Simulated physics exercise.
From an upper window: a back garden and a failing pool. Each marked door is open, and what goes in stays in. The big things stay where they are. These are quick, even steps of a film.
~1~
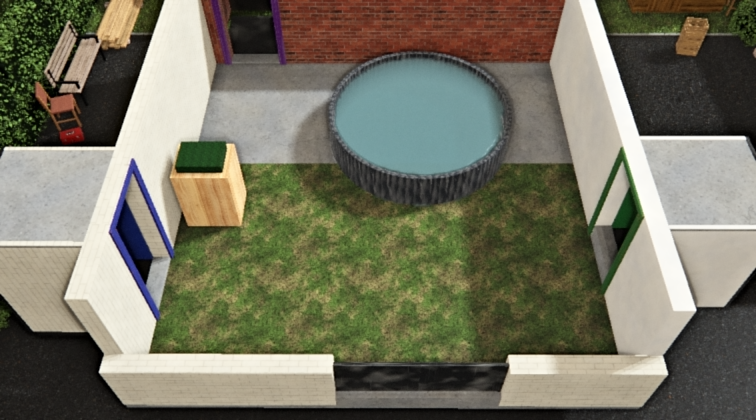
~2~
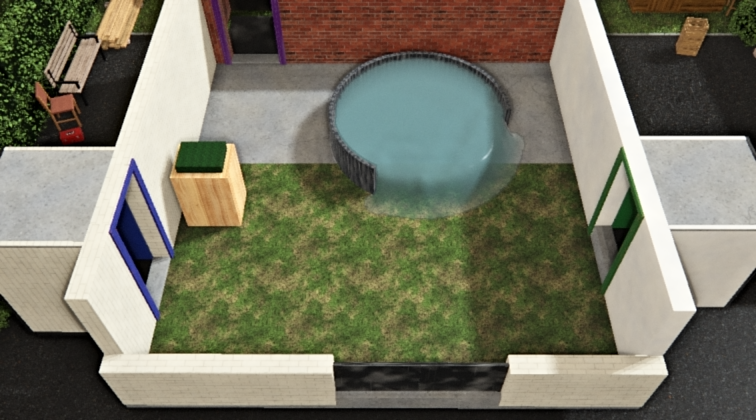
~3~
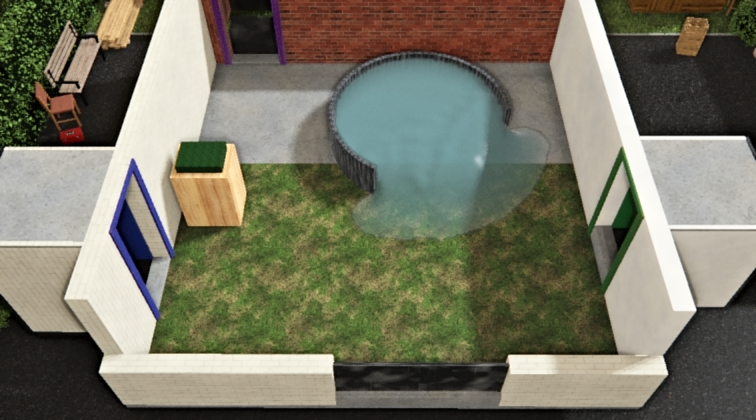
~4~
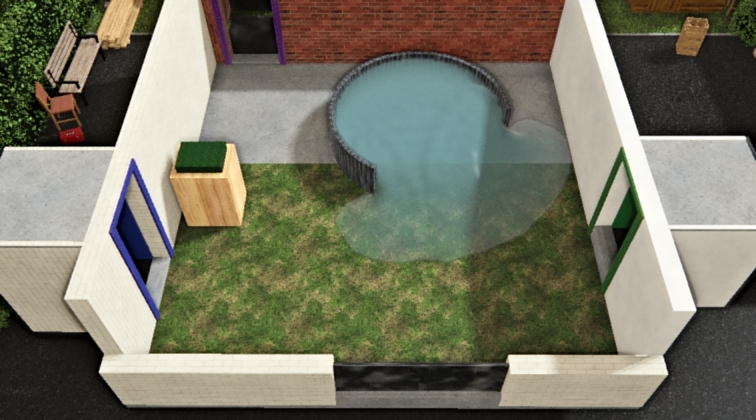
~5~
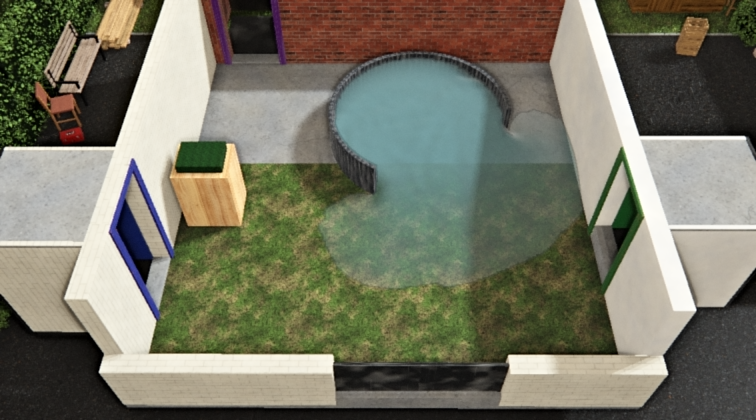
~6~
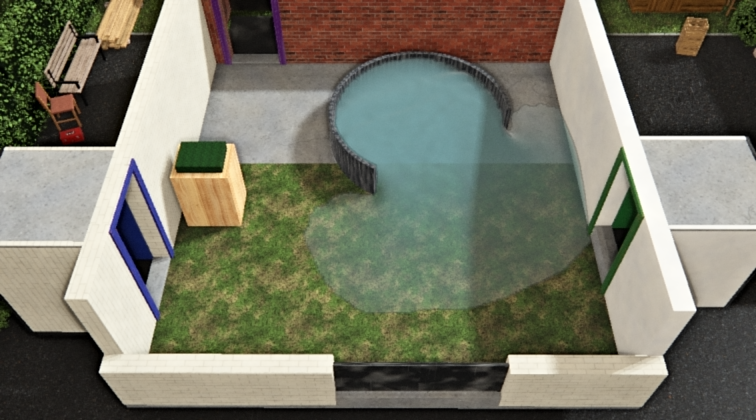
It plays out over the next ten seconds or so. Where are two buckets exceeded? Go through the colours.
In the end: The blue door floods; the purple door floods; the green door holds within the limit.
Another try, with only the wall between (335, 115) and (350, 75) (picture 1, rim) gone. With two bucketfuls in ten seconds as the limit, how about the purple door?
The purple one passes that mark.
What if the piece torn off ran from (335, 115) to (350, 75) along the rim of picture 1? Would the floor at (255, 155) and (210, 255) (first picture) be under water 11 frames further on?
One after the other: Flooded, clear.
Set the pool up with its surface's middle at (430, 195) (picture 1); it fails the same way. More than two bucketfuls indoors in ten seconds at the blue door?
In short: The blue door passes that mark.
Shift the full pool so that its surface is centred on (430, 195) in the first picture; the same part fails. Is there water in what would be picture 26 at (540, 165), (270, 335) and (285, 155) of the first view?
One after the other: Wet, covered, no water.
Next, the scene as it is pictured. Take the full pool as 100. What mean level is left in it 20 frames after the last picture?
About 26 per cent.
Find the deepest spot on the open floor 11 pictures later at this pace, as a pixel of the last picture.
Near (563, 380).
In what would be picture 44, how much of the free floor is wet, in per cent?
About 85 per cent.
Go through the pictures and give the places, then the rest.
In the first picture, still water in the pool at (420, 113).
In the second picture, the front is at (513, 135), out from the gap at (467, 185).
In the third picture, the front is at (542, 140), out from the gap at (466, 187).
In the fourth picture, the front is at (555, 132), out from the gap at (466, 188).
In the fifth picture, water pours out at (466, 188) and has run to (564, 124).
In the sixth picture, the front is at (335, 284), out from the gap at (466, 188).
A moment on, water covers 40 % of the floor; the blue door not reached, the purple door not reached, the green door wet at the sill, nothing in.
Next, water covers 55 % of the floor; the blue door not reached, the purple door not reached, the green door wet at the sill, nothing in.
Then, water covers 65 % of the floor; the blue door not reached, the purple door not reached, the green door wet at the sill, nothing in.
Later, water covers 85 % of the floor; the blue door over two buckets in, the purple door wet at the sill, nothing in, the green door wet at the sill, nothing in.
In the end, water covers 100 % of the floor; the blue door far over two buckets in, the purple door over two buckets in, the green door wet at the sill, nothing in.
